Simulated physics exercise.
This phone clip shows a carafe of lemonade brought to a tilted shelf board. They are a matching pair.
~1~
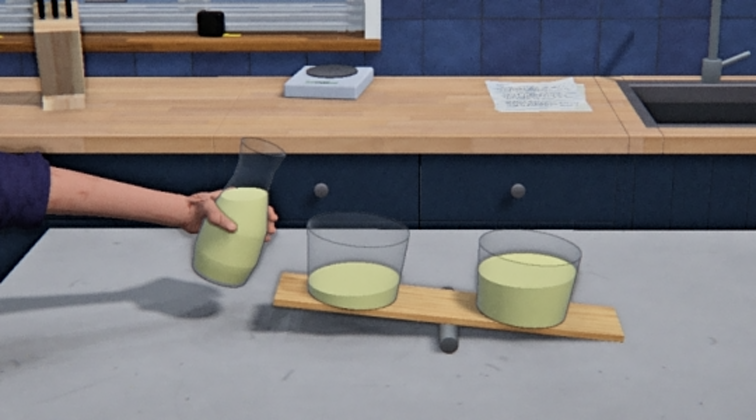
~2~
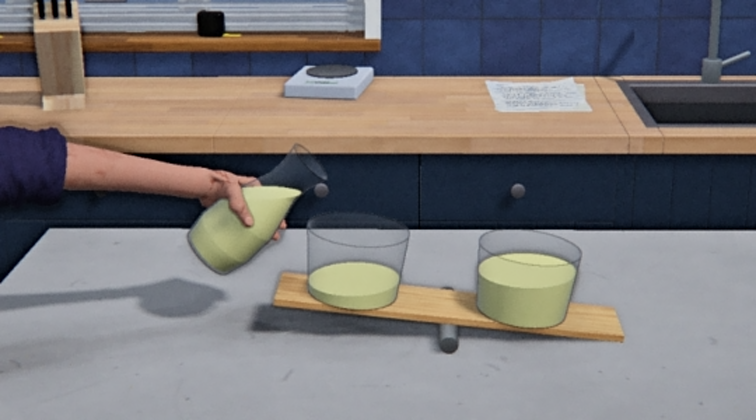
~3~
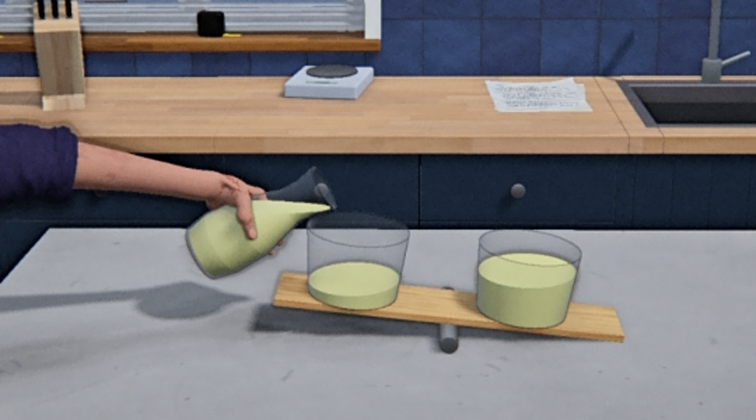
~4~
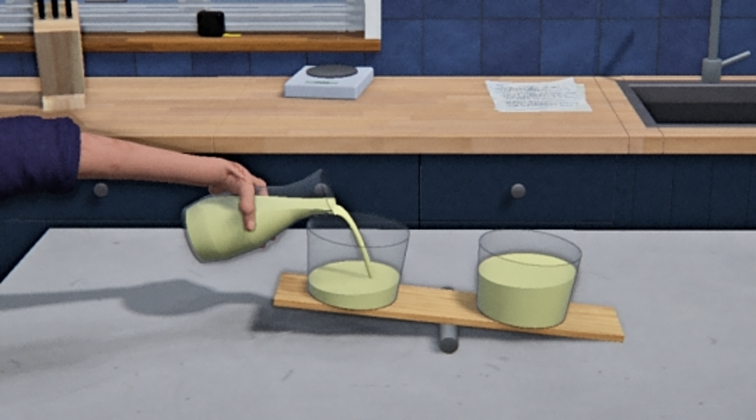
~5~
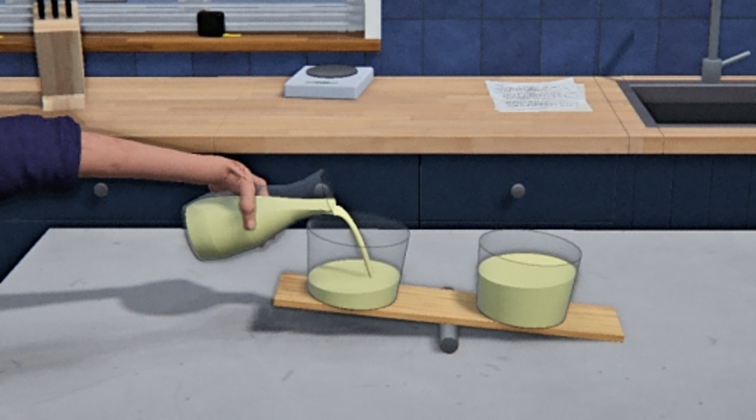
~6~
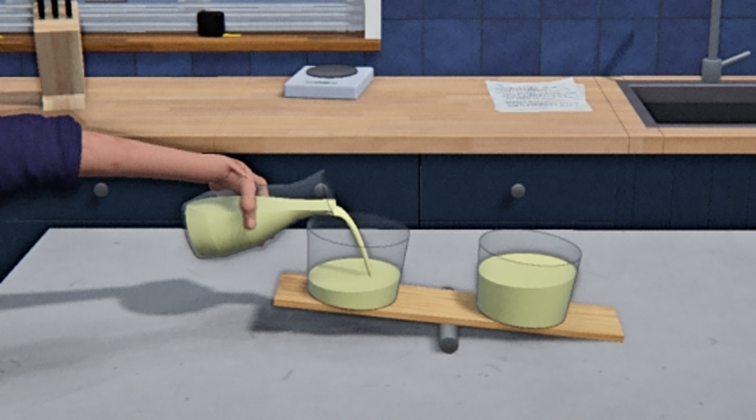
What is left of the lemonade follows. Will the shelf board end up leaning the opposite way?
Yes. Reversed.
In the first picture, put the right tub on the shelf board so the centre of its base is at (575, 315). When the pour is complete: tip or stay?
In that case: Holds still.
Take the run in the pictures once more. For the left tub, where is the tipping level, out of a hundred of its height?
I make it 45 per cent.
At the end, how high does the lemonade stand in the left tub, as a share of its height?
Roughly 70 per cent of its height.
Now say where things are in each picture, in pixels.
In the first frame, the carafe is on its way; carafe (241, 209) tipped 20° with all of its load; left tub (356, 260) about a quarter full, raised; right tub (526, 278) about two thirds full, on the low side.
In the second frame, the lemonade nears the lip; round bar (449, 343); left tub about a quarter full, surface at (354, 279).
In the third frame, the lemonade nears the lip; carafe (264, 220) tipped 60° with all of its load; left tub (356, 260) about a quarter full.
In the fourth frame, pouring; round bar (449, 343); left tub about a quarter full, surface at (354, 278); right tub about two thirds full, surface at (527, 271).
In the fifth frame, pouring; carafe (262, 212) tipped 70° with nearly all of its load; left tub (356, 260) about a quarter full.
In the sixth frame, pouring; round bar (449, 343); left tub about a quarter full, surface at (354, 276); right tub about two thirds full, surface at (527, 271).
A moment on, the left tub is about half full; the shelf board has swung over, and that end is down.
Further on, the left tub is about two thirds full; the shelf board has swung over, and that end is down.
When it is over, the left tub is about two thirds full; the shelf board has swung over, and that end is down.
